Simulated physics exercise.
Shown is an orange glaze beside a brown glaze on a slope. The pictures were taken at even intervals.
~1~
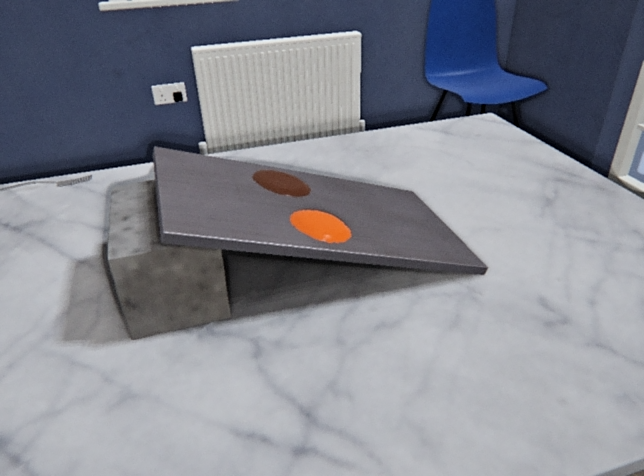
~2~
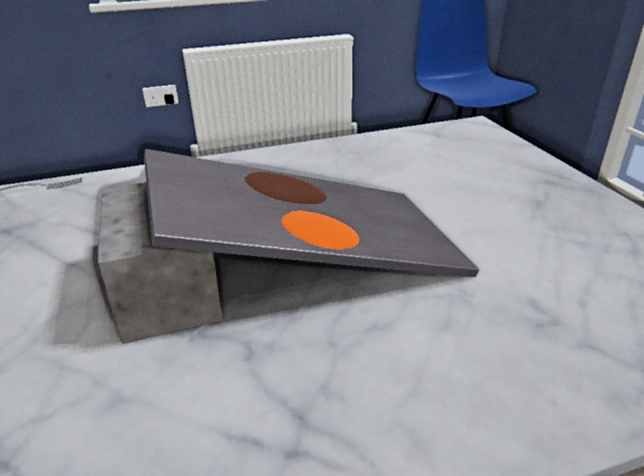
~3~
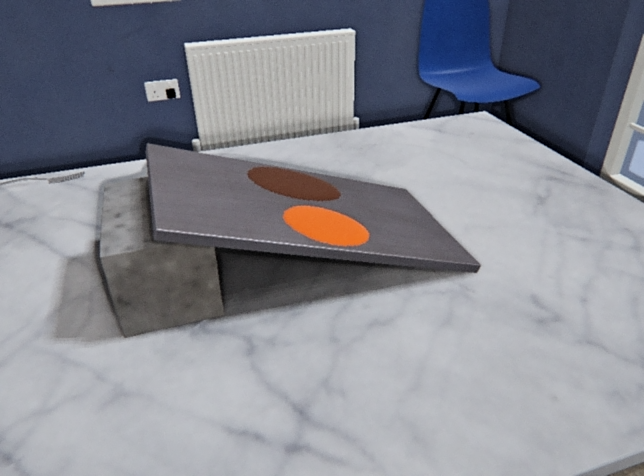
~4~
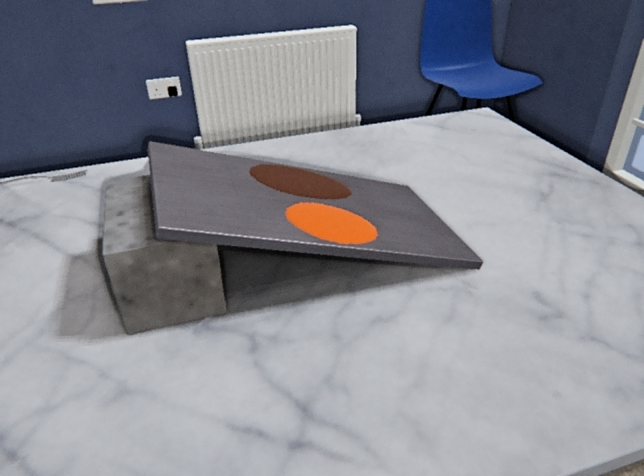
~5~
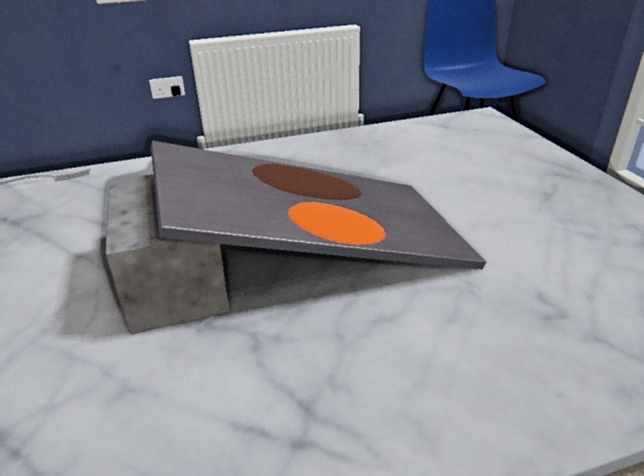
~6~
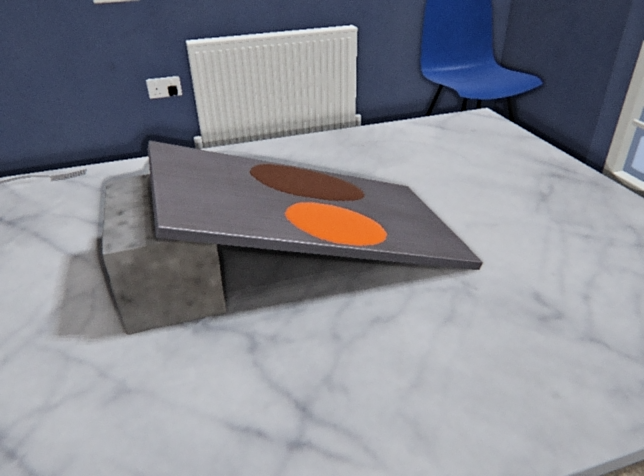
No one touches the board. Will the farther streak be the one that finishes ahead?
Yes, the farther streak finishes ahead.
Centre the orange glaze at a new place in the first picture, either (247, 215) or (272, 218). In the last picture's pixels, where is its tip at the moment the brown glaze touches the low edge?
Starting from the first spot it gets to (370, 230), and from the second to (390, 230).
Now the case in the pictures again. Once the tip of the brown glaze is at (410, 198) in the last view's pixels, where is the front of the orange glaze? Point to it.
(419, 233), approximately.
Soon after, the orange glaze is three quarters of the way down; the brown glaze is close to the edge.
In the end, the orange glaze is three quarters of the way down; the brown glaze is at the low edge.
